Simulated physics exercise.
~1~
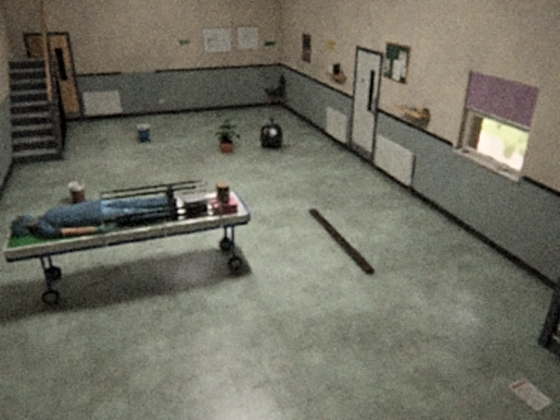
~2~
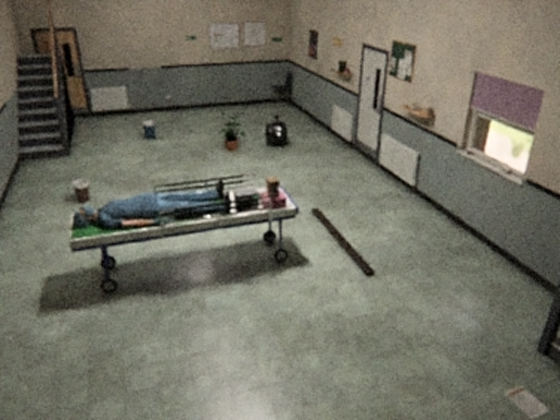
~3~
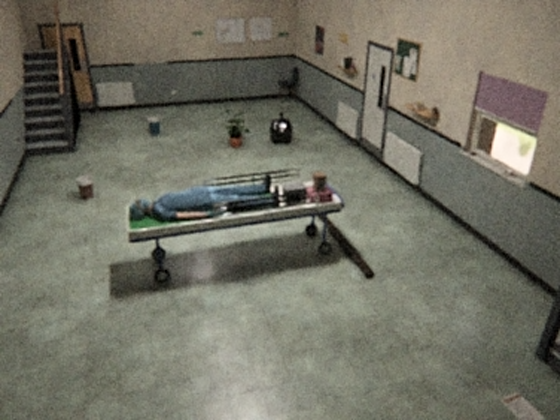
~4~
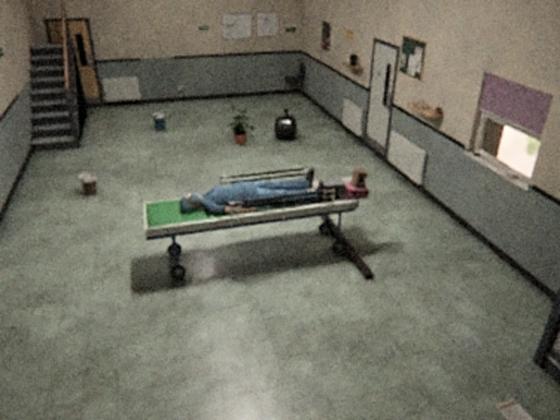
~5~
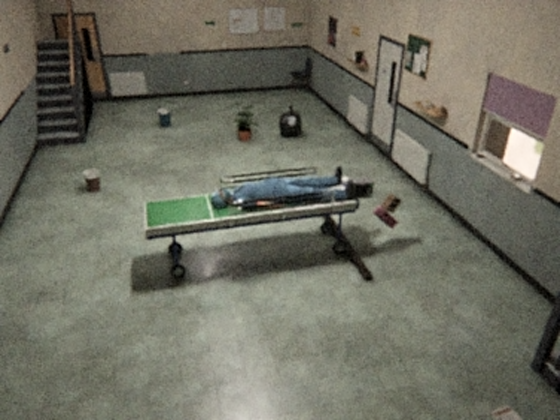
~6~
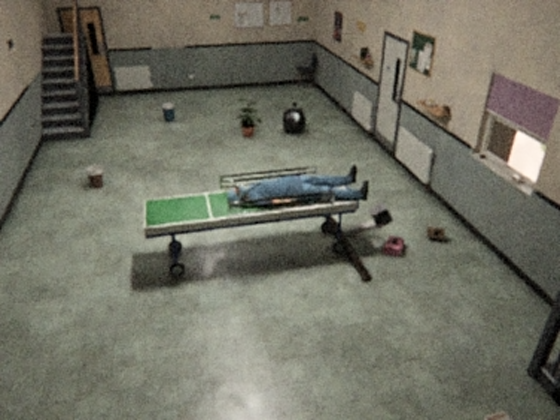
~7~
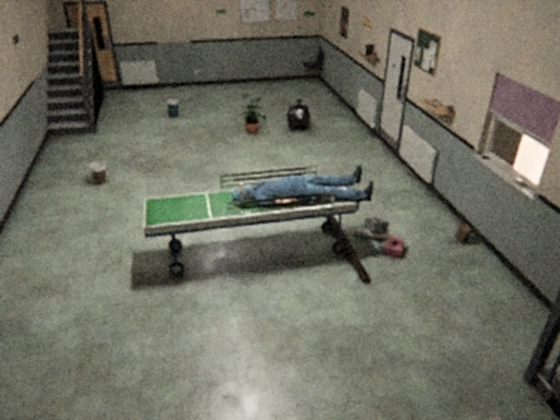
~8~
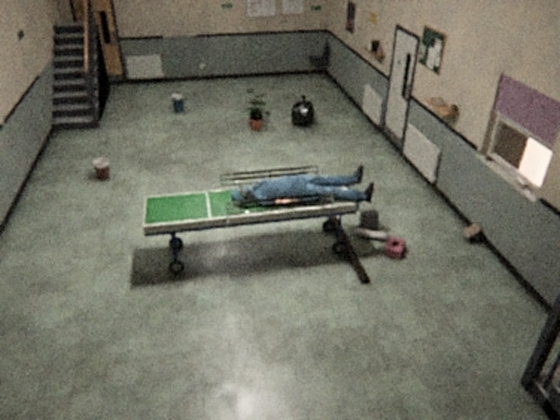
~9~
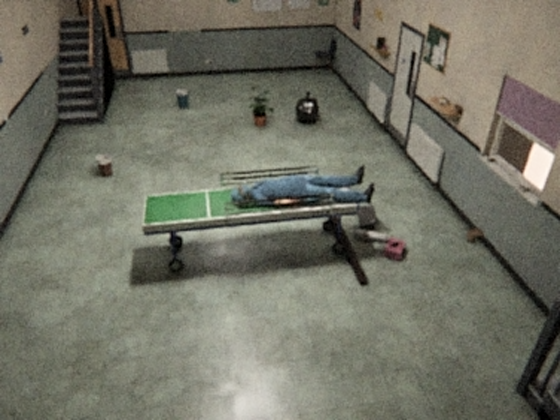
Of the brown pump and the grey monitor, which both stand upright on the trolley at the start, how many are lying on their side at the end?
Both of them, the brown pump and the grey monitor, are lying on their side on the floor at the end.
